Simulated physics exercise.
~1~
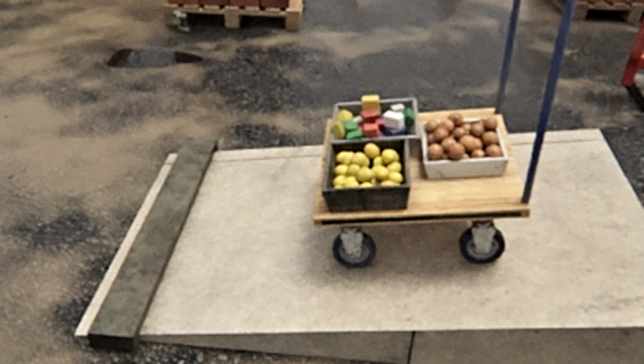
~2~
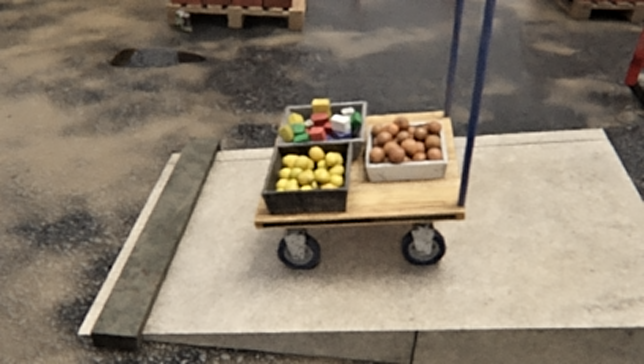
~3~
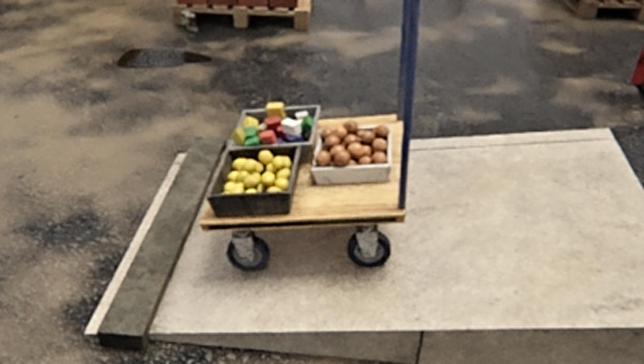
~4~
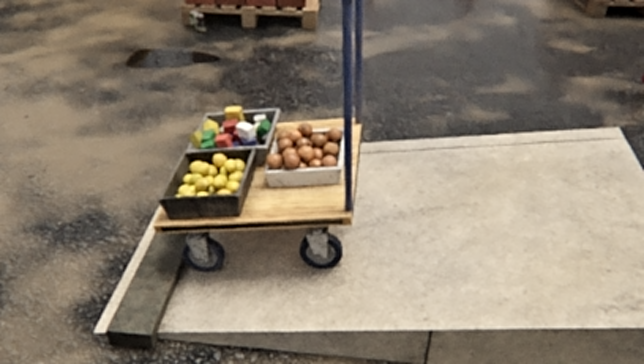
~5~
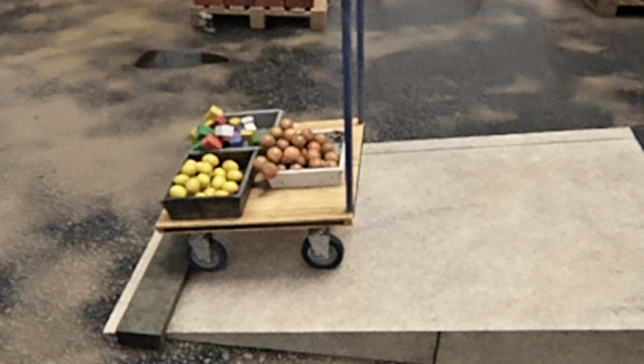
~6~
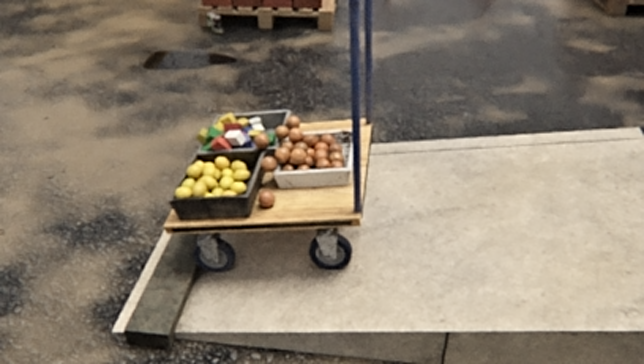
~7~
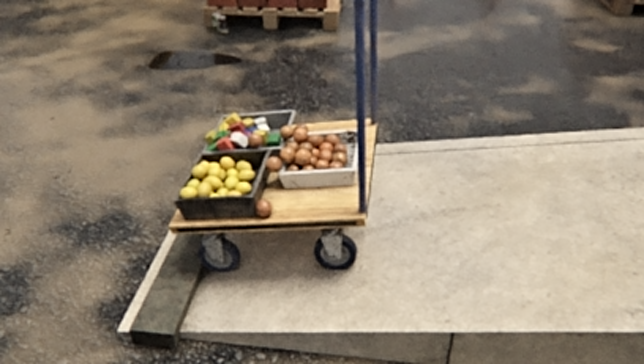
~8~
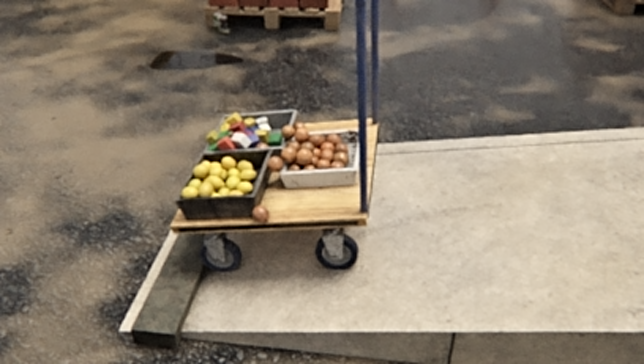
On a pale ramp in a paved yard, a flatbed trolley carrying crates of yellow fruit, colourful blocks and brown balls rolls left and stops at a kerb. Some brown balls spill forward from the white crate, one settling near the deck's front edge beside the black crate.
